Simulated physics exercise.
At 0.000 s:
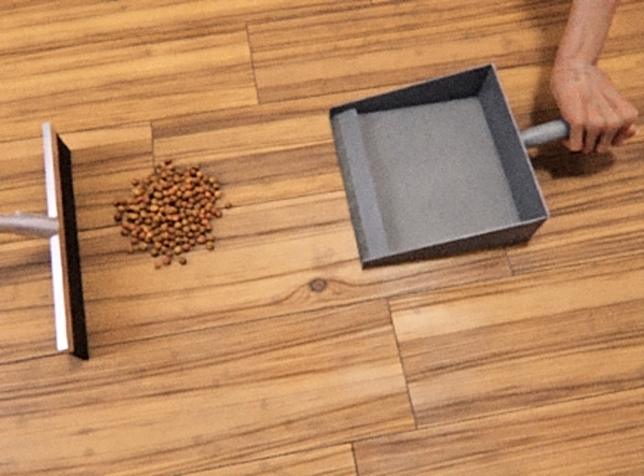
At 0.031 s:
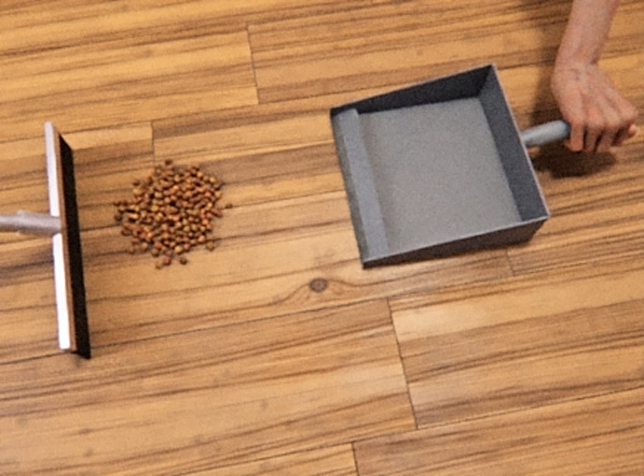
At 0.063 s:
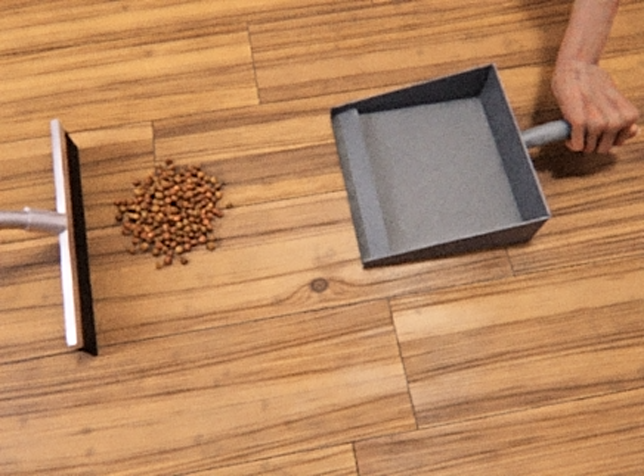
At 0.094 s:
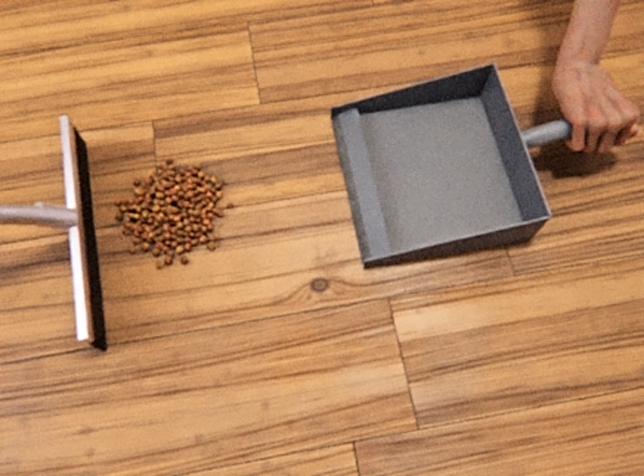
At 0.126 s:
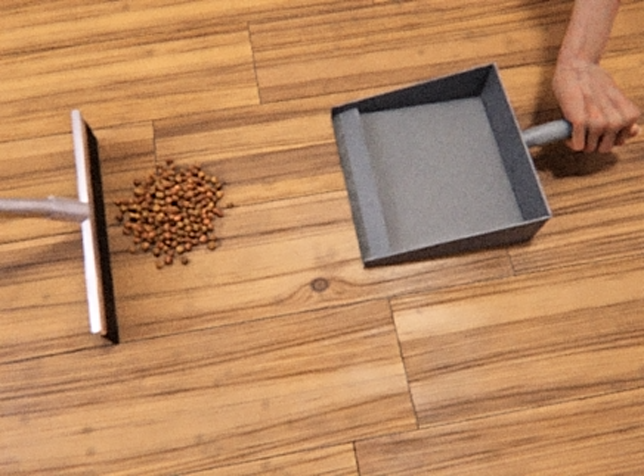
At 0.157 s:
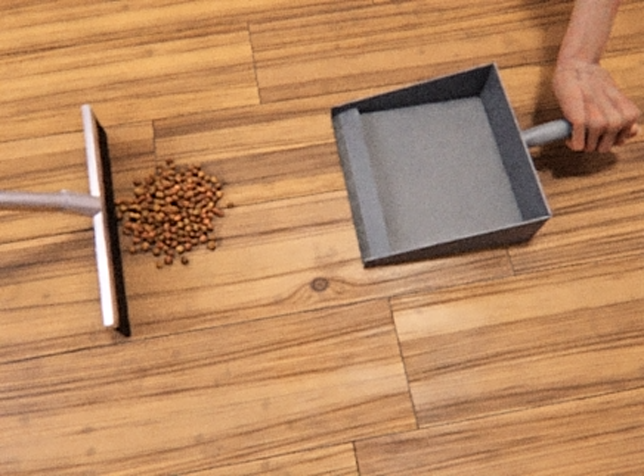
A squeegee-like blade sliding right across a wooden floor to a pile of small brown balls, while a hand holds a grey dustpan still.
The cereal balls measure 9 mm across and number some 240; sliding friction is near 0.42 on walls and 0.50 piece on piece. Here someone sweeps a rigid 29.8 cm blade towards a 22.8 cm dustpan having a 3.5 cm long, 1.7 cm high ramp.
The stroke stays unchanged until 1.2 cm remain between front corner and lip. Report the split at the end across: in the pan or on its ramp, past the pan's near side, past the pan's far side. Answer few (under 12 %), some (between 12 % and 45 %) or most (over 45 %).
Pan: Some, near side: Few, far side: Some.
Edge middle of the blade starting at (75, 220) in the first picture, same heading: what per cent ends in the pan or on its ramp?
35 %.
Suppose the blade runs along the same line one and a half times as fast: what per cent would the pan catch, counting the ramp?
About 40 per cent.
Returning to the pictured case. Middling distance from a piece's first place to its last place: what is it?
That distance is close to 26 cm.
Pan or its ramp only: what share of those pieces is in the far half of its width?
About 90 %.
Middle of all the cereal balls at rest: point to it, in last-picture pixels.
(344, 141) or so.
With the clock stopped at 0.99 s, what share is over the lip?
Roughly 40 % by then.
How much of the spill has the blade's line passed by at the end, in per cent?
About 5 percent.
After 0.46 s, middle of the blade 17 cm from the lip; 0 % over the lip, far side 5 %, near side 0 %.
After 0.67 s, middle of the blade 8 cm from the lip; 0 % over the lip, far side 15 %, near side 0 %.
After 0.99 s, middle of the blade 2 cm from the lip; 40 % over the lip, far side 25 %, near side 0 %.
By 1.4 s all is still; pan 40 %, near side 0 %, far side 25 %, in front of the lip or behind the blade 35 %.
